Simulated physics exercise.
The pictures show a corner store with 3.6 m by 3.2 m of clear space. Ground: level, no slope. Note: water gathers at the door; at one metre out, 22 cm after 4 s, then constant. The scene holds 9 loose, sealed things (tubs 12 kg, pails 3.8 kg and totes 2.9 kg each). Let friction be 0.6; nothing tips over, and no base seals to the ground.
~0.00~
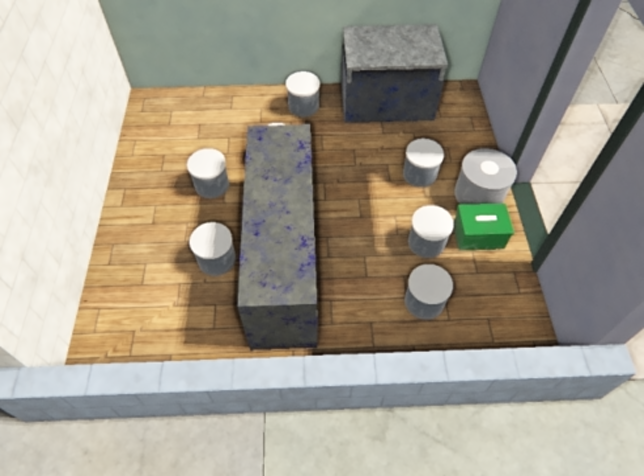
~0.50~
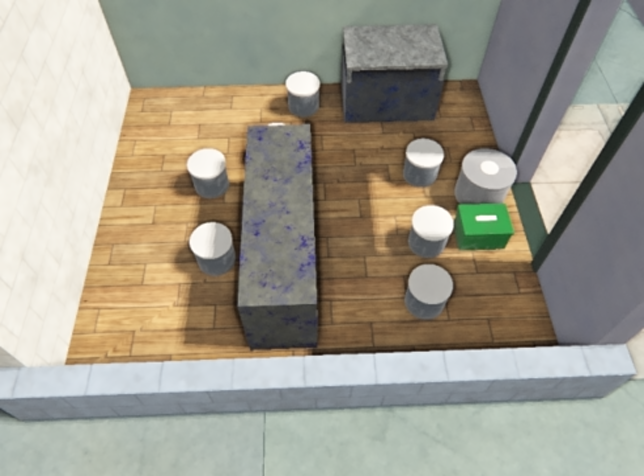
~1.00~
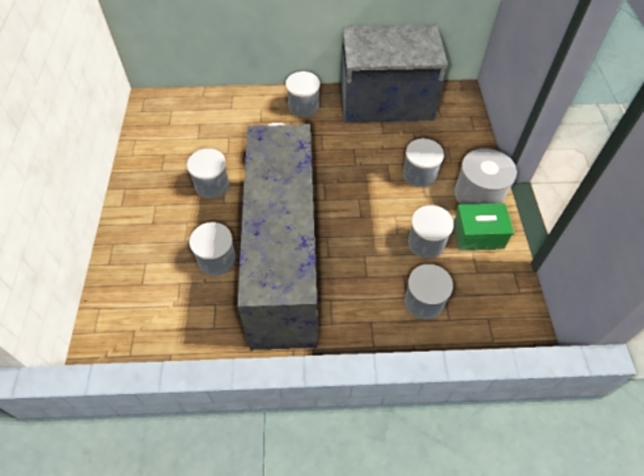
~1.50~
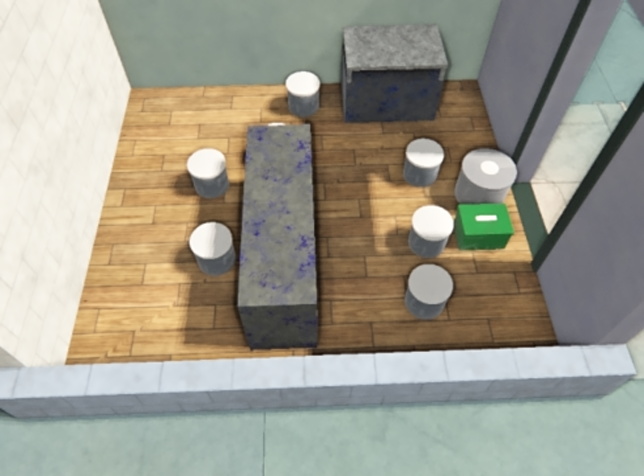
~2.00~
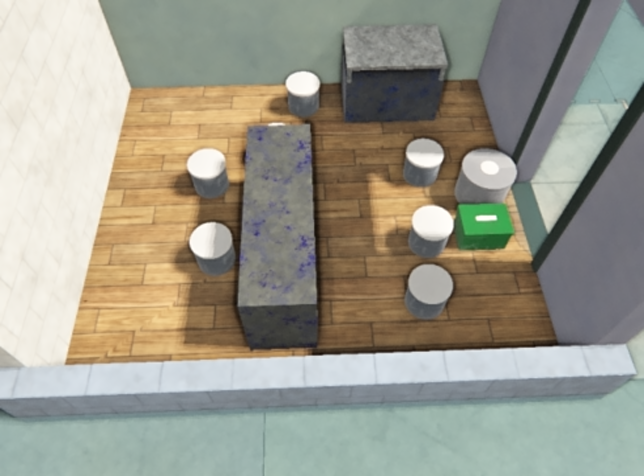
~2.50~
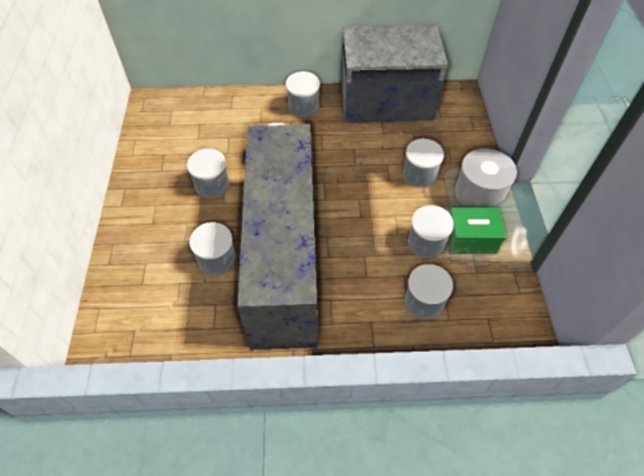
At first, grey and white pails, a green tote and dark stone-like blocks stand still on a wooden floor, while the pale ground outside the low wall turns blue-green with water. The water then spreads by the doorway at right, and finally reaches the floor inside as the green tote shifts slightly left.
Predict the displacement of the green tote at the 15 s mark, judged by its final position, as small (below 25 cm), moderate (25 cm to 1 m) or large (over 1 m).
Moderate.
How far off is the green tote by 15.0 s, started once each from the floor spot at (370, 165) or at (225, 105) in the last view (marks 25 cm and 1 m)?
First try it drifts well away, second try it goes a bit.
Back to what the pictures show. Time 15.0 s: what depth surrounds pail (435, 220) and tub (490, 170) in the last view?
Roughly 13 and 12 cm.
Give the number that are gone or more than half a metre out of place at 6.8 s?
By my tally, 5.
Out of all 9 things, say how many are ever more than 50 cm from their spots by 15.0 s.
That comes to 8.
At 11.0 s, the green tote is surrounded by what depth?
Somewhere close to 9 cm.
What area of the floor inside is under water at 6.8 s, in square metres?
Some 8.0 m2.
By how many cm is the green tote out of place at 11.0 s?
Around 100 cm from the start by that time.
After 3.5 s the green tote is near (469, 275), 0.6 m from its start, afloat; 1 afloat.
After 6.8 s the green tote is near (507, 275), 0.5 m from its start, afloat; 5 afloat.
After 11.0 s the green tote is near (404, 276), 0.9 m from its start, afloat; 9 afloat.
After 15.0 s the green tote is near (407, 226), 0.7 m from its start, afloat; 9 afloat.
